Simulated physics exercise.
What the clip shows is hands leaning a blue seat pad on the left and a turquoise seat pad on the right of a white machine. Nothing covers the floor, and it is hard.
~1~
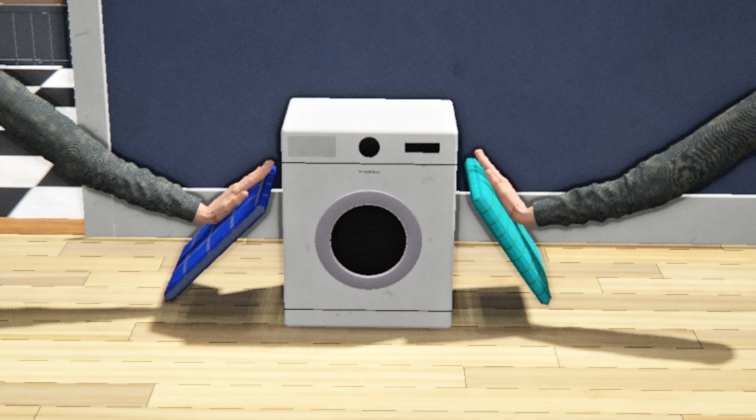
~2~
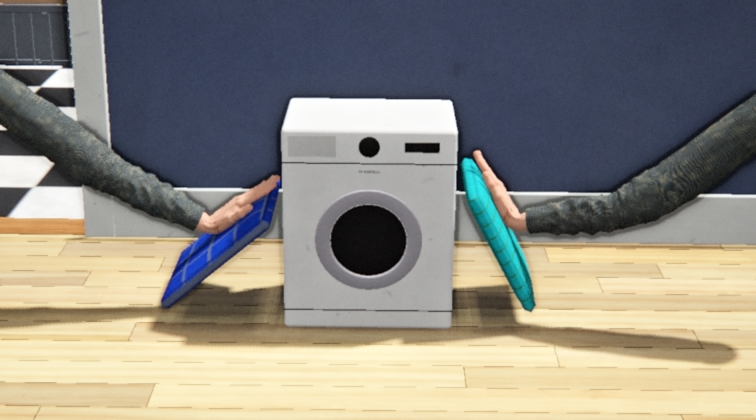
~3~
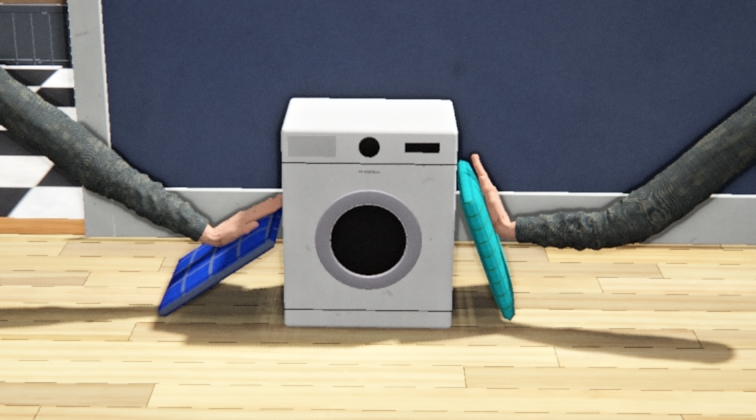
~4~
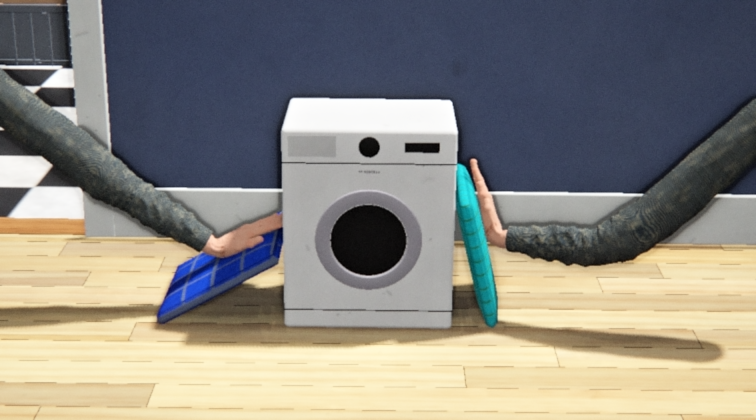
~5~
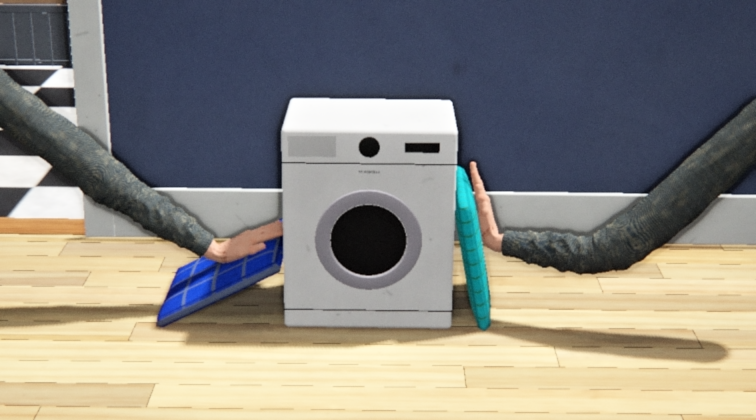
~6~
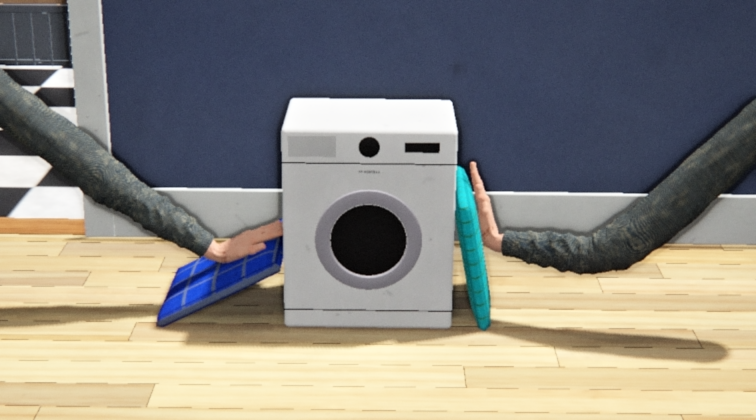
In a room with a pale wooden floor and dark blue wall, two hands press a blue pad and a turquoise pad against opposite sides of a white machine. The blue pad on the left sinks to a low slant, while the turquoise one swings inward until almost upright.
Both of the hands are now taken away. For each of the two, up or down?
Blue seat pad: Down, turquoise seat pad: Up.
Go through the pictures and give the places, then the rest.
The first picture shows blue seat pad foot (169, 298), head (262, 209); turquoise seat pad foot (546, 301), head (477, 199).
The second picture shows blue seat pad foot (165, 305); turquoise seat pad foot (530, 308).
The third picture shows blue seat pad foot (162, 313); turquoise seat pad foot (509, 316).
The fourth picture shows blue seat pad foot (160, 320); turquoise seat pad foot (491, 324).
The fifth picture shows blue seat pad foot (160, 323); turquoise seat pad foot (484, 327).
The sixth picture shows blue seat pad foot (160, 323), head (277, 268), at a low slant; turquoise seat pad foot (484, 327), head (464, 208), almost upright.
Then, 0.24 s after the last picture, blue seat pad flat on the floor near (219, 296); turquoise seat pad leaning near (470, 246).
Then, 0.50 s after the last picture, blue seat pad flat on the floor near (216, 295); turquoise seat pad leaning near (470, 246).
At rest, blue seat pad flat on the floor near (217, 295); turquoise seat pad leaning near (470, 246). The blue seat pad slumps to the floor and the turquoise seat pad remains propped up.
